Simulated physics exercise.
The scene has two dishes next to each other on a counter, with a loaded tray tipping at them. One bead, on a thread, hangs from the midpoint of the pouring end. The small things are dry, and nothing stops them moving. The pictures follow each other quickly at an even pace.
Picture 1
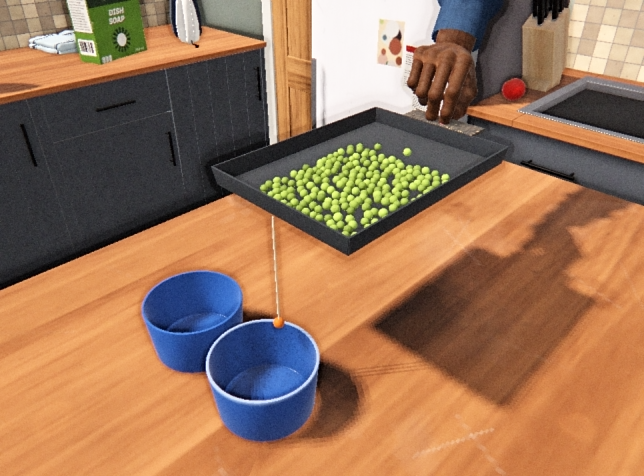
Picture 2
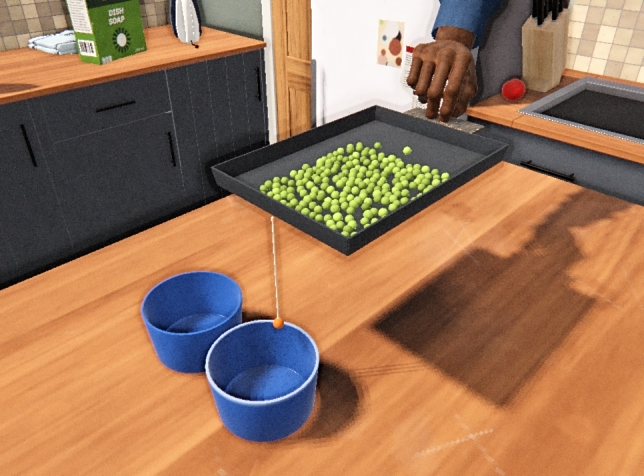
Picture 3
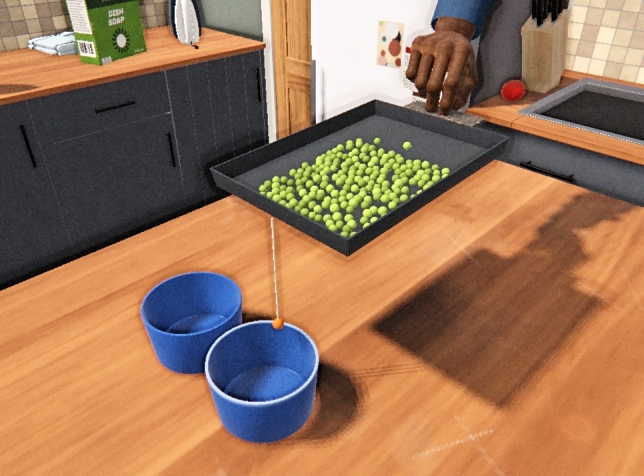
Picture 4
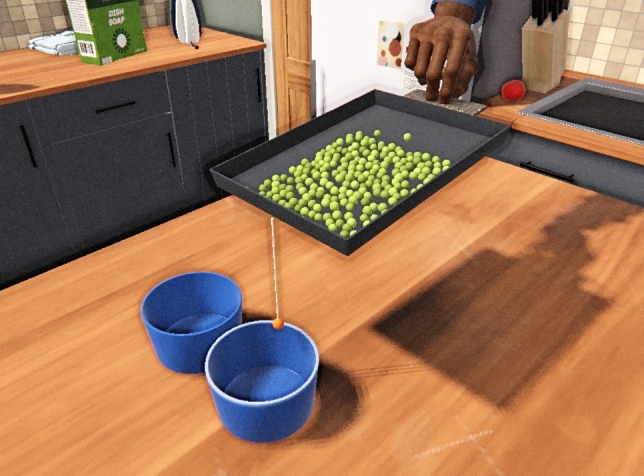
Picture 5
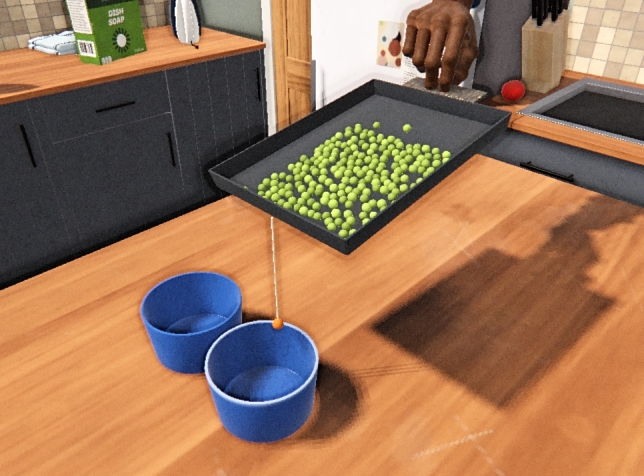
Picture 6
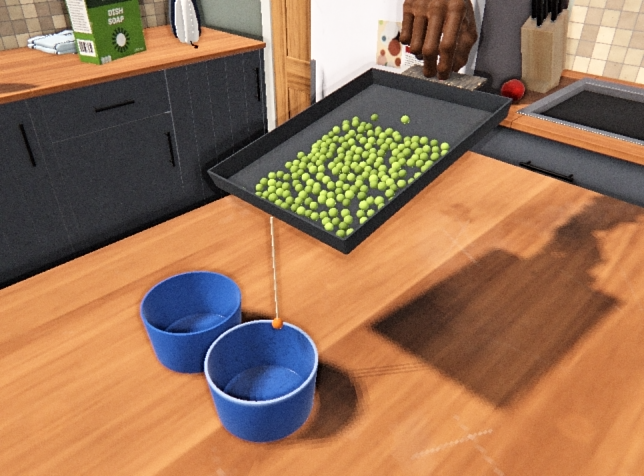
A dark tray of green peas tilting slightly as a hand raises its far end, above two still blue dishes.
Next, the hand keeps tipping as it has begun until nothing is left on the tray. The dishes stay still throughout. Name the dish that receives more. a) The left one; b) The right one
b.
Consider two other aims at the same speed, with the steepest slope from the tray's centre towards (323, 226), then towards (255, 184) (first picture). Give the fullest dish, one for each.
Try 1: The right-side dish; try 2: The left-side dish.
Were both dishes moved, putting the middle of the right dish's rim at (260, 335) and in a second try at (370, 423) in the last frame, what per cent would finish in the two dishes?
Roughly 40 % and then 30 %.
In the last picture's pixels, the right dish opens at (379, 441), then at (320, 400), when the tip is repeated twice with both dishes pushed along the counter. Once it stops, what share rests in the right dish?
Roughly 0 per cent, then roughly 10 per cent.
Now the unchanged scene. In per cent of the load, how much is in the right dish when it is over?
Around 50 percent.
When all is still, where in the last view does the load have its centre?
The centre comes to rest near (239, 399).
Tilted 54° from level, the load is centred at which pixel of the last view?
Close to (293, 181).
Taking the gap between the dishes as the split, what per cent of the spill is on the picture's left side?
Some 80 per cent.
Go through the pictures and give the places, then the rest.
The first frame shows corners of the pouring end (216, 167) and (349, 235), level; middle of the load (359, 183), dried peas; left dish (154, 342); right dish (221, 407); bead on its thread (279, 323).
The second frame shows corners of the pouring end (216, 167) and (348, 236), level; middle of the load (359, 182).
The third frame shows corners of the pouring end (215, 168) and (347, 236), tipped barely, level across its low end; middle of the load (358, 180).
The fourth frame shows corners of the pouring end (214, 169) and (346, 236), tipped a little, level across its low end; middle of the load (358, 175).
The fifth frame shows corners of the pouring end (213, 170) and (345, 237), tipped a little, level across its low end; middle of the load (357, 170).
The sixth frame shows corners of the pouring end (212, 170) and (344, 236), tipped a little, level across its low end; middle of the load (355, 166); left dish (152, 342); right dish (219, 408).
Just after the last frame, tray tipped steeply; every one on the tray.
A moment on, tray tipped right over; almost all on the tray; just a few in the left dish; just a few in the air.
Further on, tray tipped past a quarter turn; roughly half in the right dish; roughly a quarter in the left dish; roughly a third outside both.
When it is over, tray tipped past a quarter turn; roughly half in the right dish; roughly a quarter in the left dish; roughly a third outside both.
